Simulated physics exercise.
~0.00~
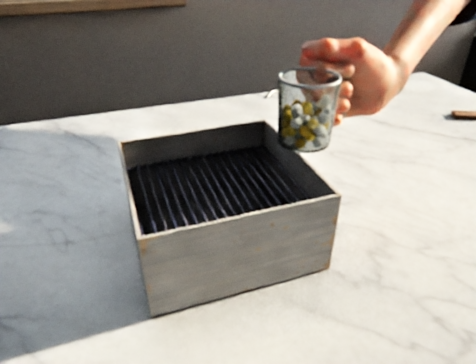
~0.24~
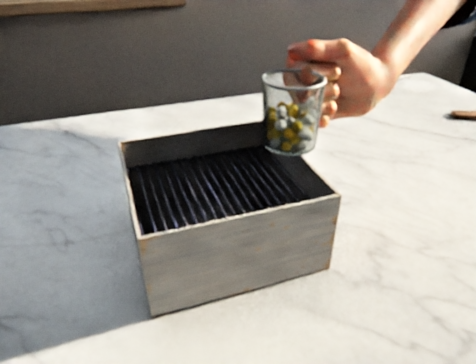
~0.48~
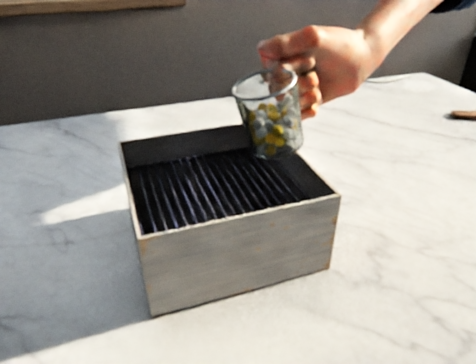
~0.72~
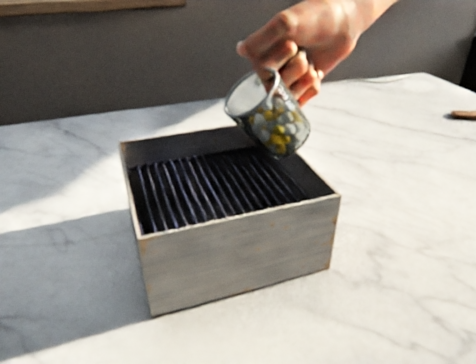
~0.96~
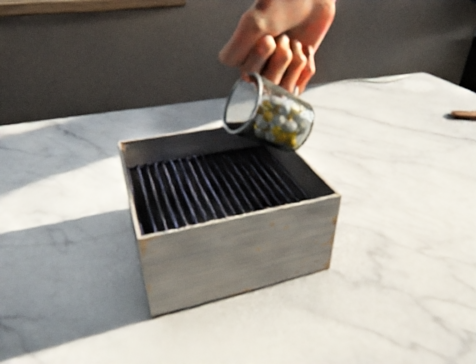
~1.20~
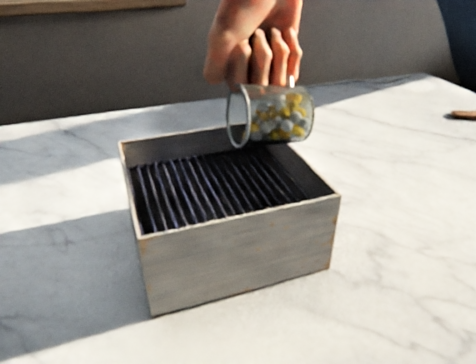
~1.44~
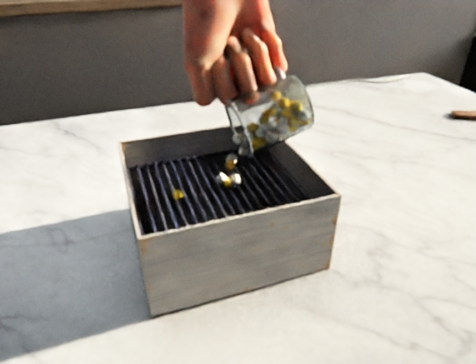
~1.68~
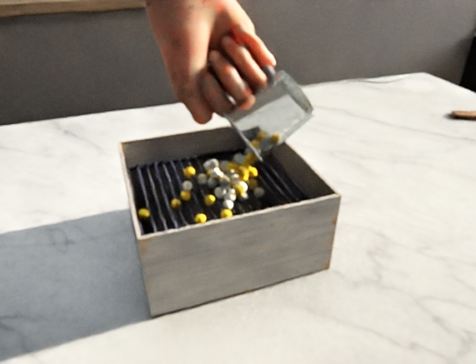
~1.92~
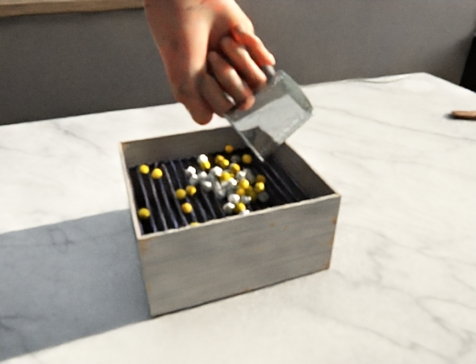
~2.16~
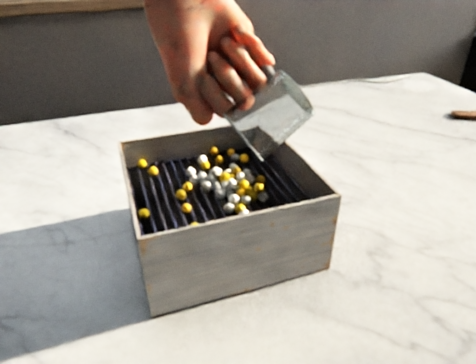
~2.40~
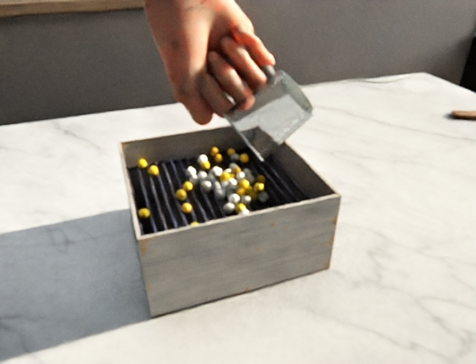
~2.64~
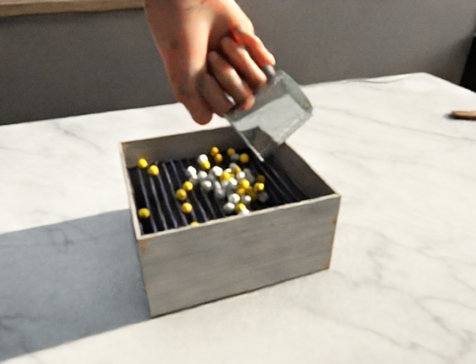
On a white marble tabletop before a dark grey wall, seen from slightly above, sits a square grey wooden box with a row of dark wires across its inside. A hand enters from the upper right, holding a clear cup of small yellow and white balls. It carries the cup left over the box, tilting it onto its side. A few balls drop out, then the rest tumble down as the cup tips further. They scatter and settle, white ones mostly clustered near the middle, and all rest on the wires while the hand holds the emptied cup still.
